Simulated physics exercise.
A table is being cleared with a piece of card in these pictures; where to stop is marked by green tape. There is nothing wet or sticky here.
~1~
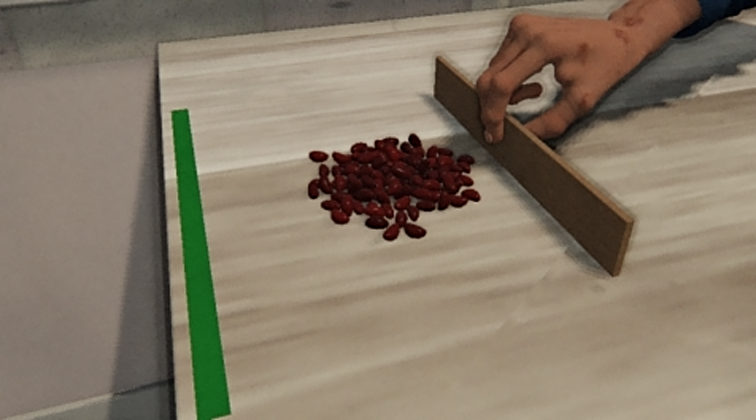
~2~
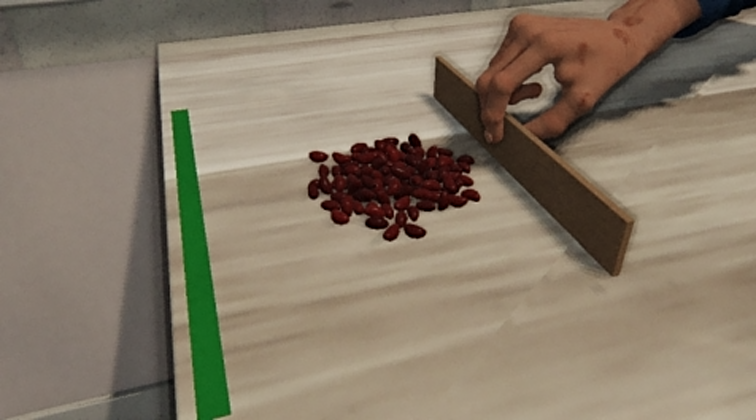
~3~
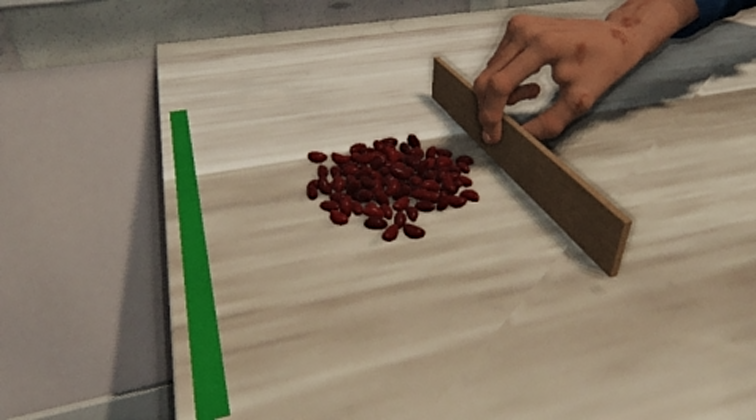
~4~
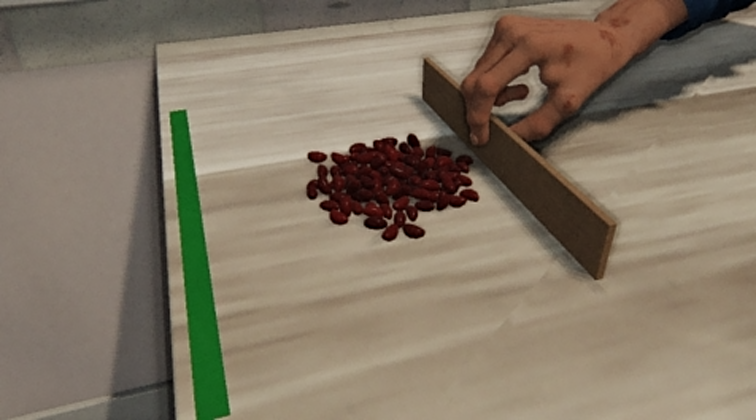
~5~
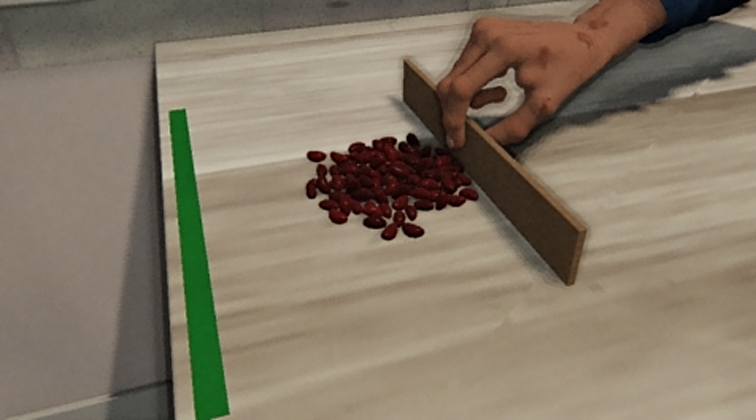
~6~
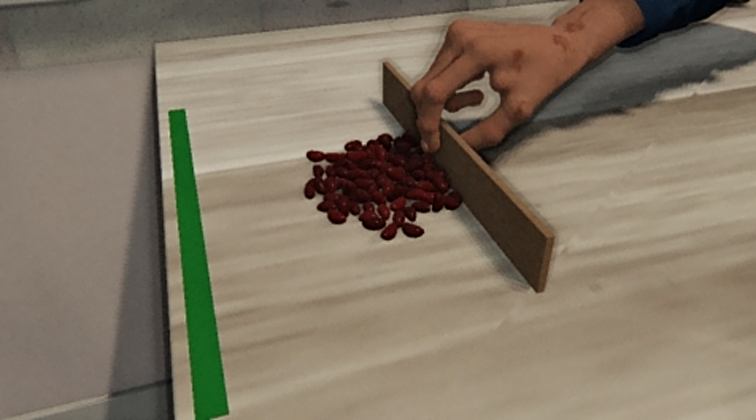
On a pale wood-grain table with green tape along its left edge, a hand holds a piece of card upright beside a heap of kidney beans, then slides it left into the heap, pushing some of the beans along.
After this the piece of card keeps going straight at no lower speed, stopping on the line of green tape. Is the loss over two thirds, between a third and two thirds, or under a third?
From what I can see, in excess of two thirds drops off the table.
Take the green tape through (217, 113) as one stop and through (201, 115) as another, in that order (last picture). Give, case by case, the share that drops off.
First try about 40 per cent, second about 70 per cent.
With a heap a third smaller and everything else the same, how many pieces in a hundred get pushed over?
That works out to something like 100 percent.
Soon after the last picture, piece of card still moving, near (310, 148); heap all on the table, its front near (200, 203).
A little later, piece of card stopped at the green tape; heap most over the edge.
Later still, piece of card stopped at the green tape; heap all over the edge.
At rest, piece of card stopped at the green tape; heap all over the edge.
